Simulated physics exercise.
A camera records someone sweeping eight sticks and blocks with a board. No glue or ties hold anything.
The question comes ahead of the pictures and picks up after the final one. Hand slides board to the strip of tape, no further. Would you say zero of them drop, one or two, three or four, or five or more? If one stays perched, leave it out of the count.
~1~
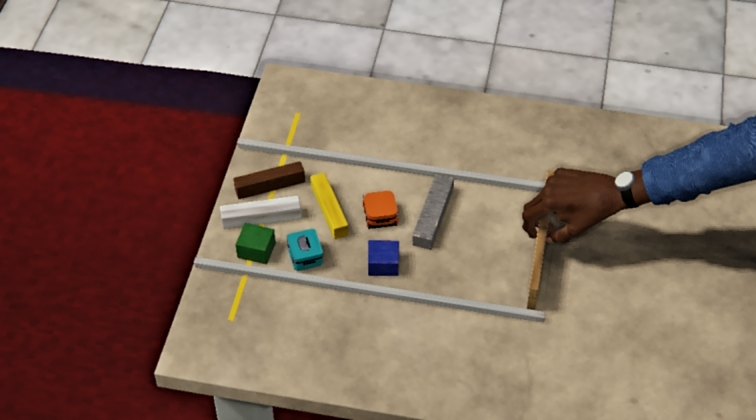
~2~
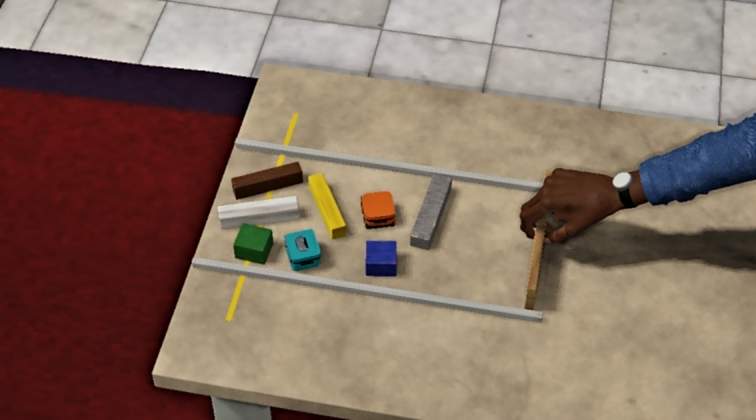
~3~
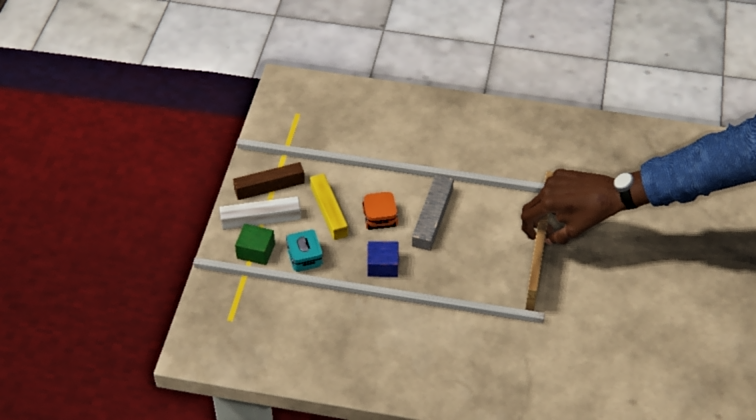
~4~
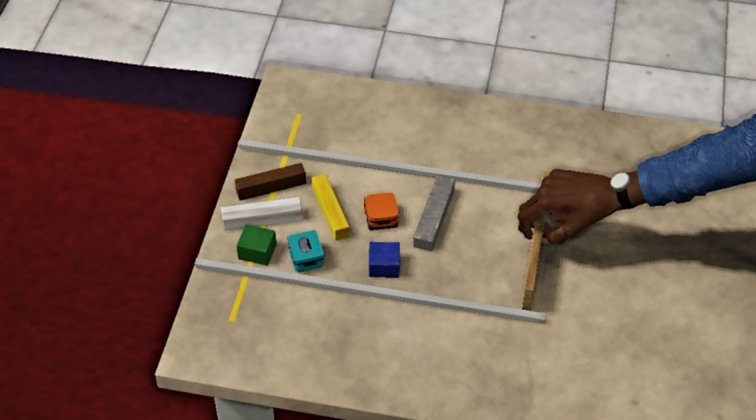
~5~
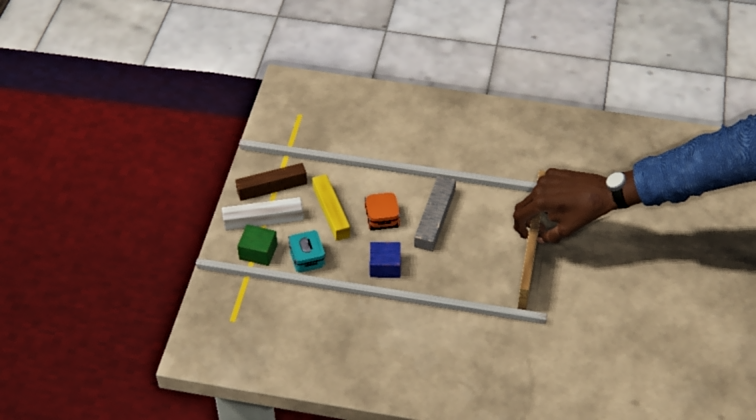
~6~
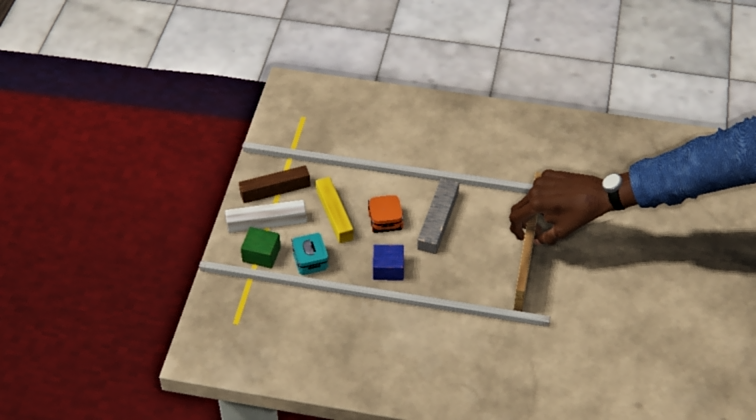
Seems three or four of them come crashing down.
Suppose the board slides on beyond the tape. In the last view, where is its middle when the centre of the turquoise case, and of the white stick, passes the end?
The turquoise case puts it at (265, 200), the white stick at (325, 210).
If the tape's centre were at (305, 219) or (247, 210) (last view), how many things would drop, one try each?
On the floor, 1 then 6.
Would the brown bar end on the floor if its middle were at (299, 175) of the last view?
I reckon from there it drops down.
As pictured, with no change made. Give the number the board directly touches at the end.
2 of them.
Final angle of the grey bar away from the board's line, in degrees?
Angle: Close to 0 degrees.
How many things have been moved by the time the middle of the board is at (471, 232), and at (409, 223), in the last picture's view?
At the first spot the count is 0, and at the second it is 3.
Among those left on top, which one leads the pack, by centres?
The turquoise case finishes closest.
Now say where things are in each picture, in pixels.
In the first frame, brown bar (270, 180); white stick (261, 213); green block (256, 244); board (541, 239); tape (267, 210).
In the second frame, white stick (259, 213); board (539, 240).
In the third frame, green block (255, 244); yellow stick (329, 207).
In the fourth frame, brown bar (271, 182); turquoise case (306, 252).
In the fifth frame, white stick (263, 214); grey bar (435, 213).
In the sixth frame, brown bar (275, 184); white stick (266, 216); green block (261, 248); board (529, 241); tape (272, 214).
A little later, none off yet; brown bar at rest near (275, 184); white stick at rest near (266, 216); green block at rest near (261, 248).
Next, none off yet; brown bar at rest near (274, 182); white stick shifted a little near (249, 215); green block at rest near (261, 248).
When it is over, the number that fall off is three or four; down, yellow stick, green block, white stick and brown bar.
